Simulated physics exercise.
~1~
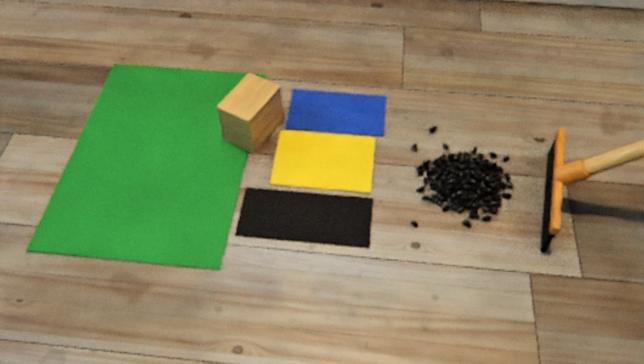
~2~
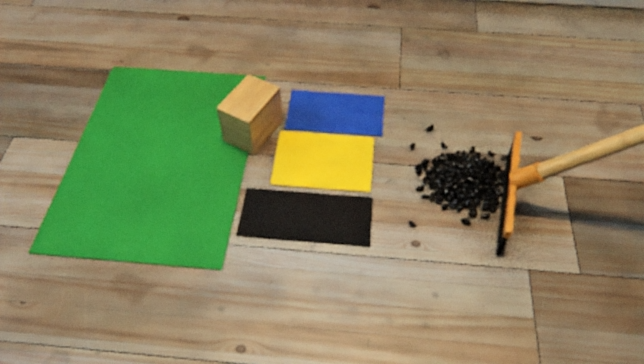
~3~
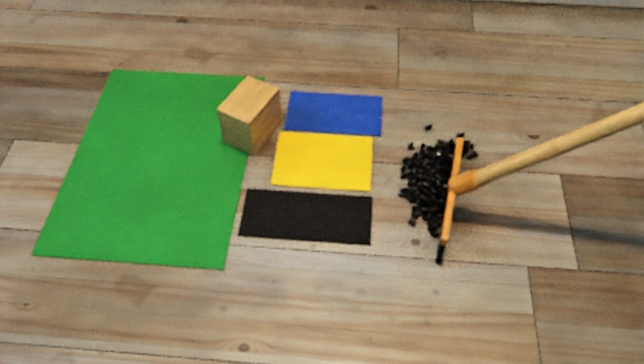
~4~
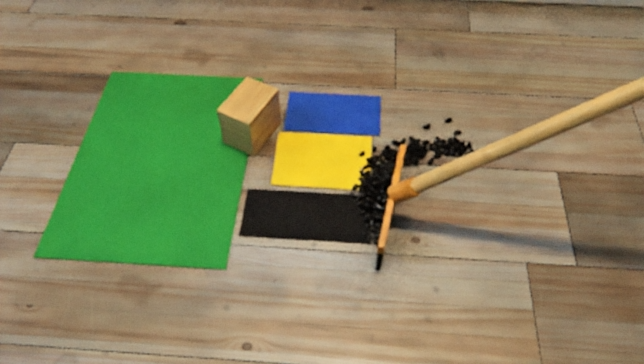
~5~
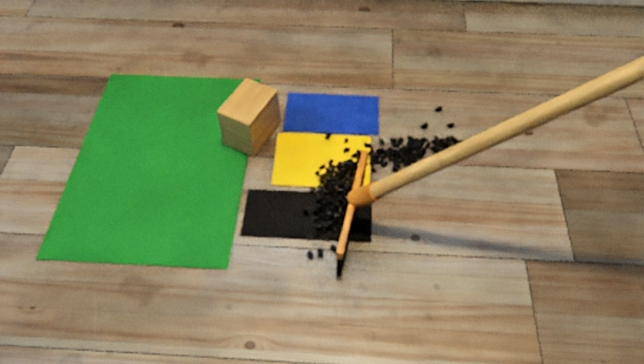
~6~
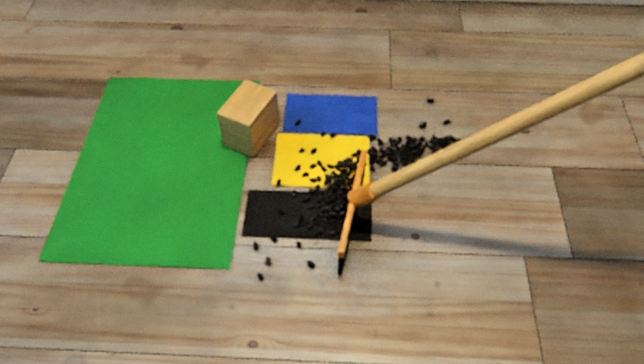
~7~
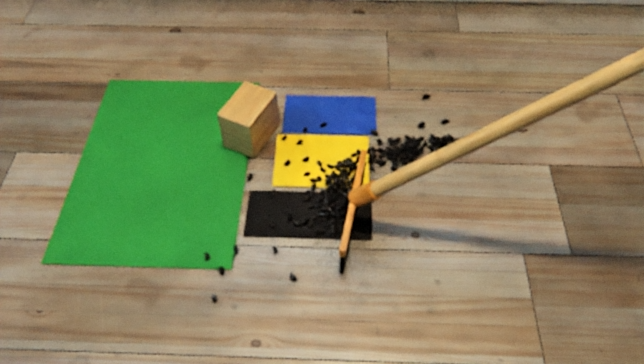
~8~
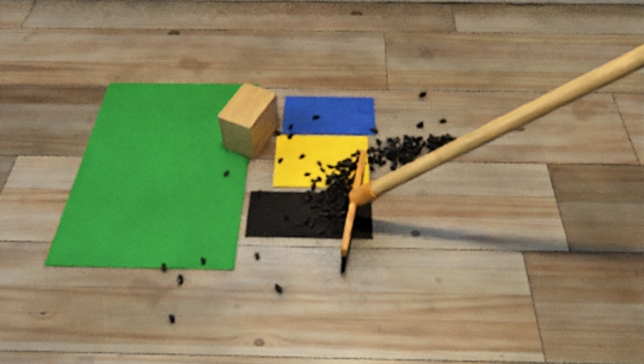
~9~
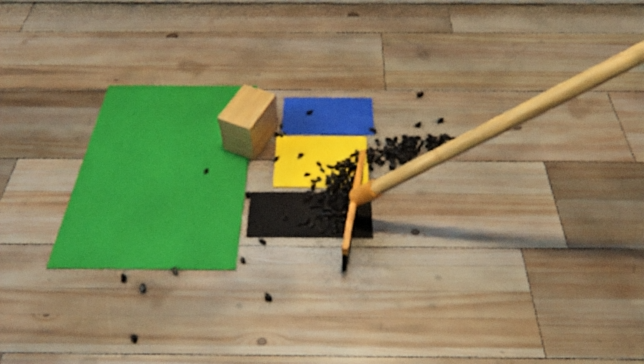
A squeegee with a long wooden handle slides left across a plank floor toward a loose pile of small black beans. Its blade meets the pile and pushes it toward the coloured mats, while some beans slip around the far end and trail behind. The blade carries the rest onto the yellow and black mats, then stops there. A few beans keep scattering left, some passing the wooden block and crossing the green mat or the bare floor. At the end, most lie heaped by the still blade, across the yellow and black mats and the floor beside them.
